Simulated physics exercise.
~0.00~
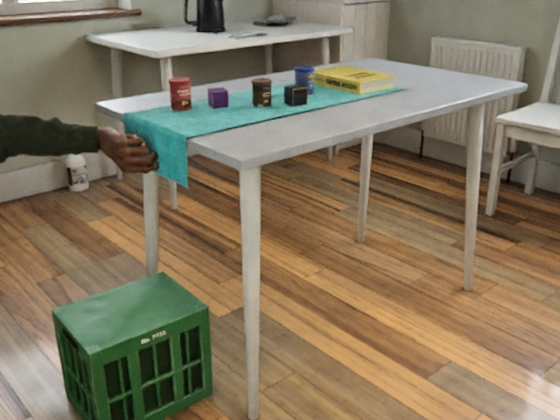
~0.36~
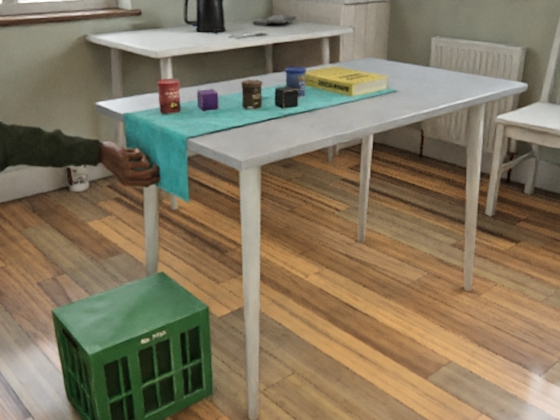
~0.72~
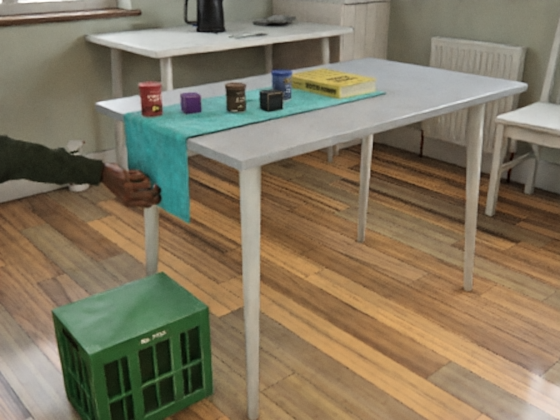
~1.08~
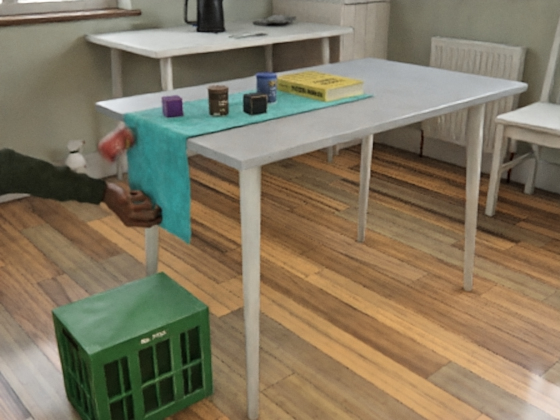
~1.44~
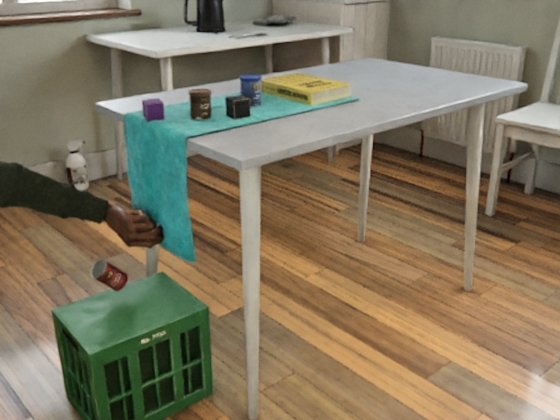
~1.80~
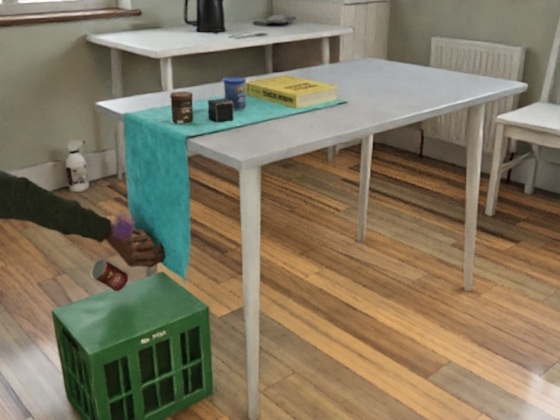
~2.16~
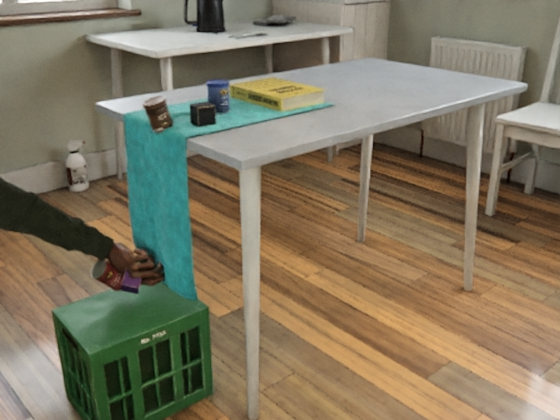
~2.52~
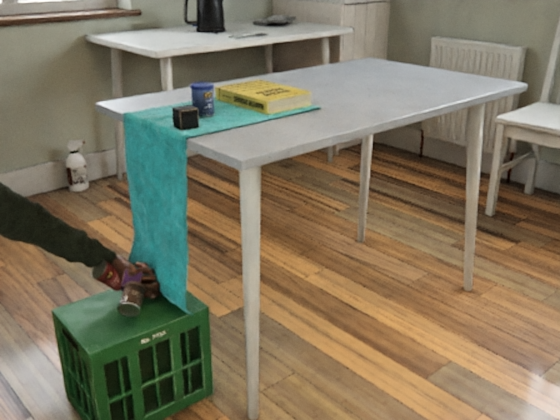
In a room with a wooden floor, a turquoise cloth lies along a pale table, holding cans, small cubes and a yellow book, with a green crate below its end. A hand at the left grips the hanging end and draws it steadily down, carrying everything on it leftward. The red can tips over the edge first and drops toward the crate. The purple cube follows, tumbling down by the hand. Next the brown can leans at the edge and falls too. Finally, the hand is low over the crate, while the black cube, blue can and book remain on the table.
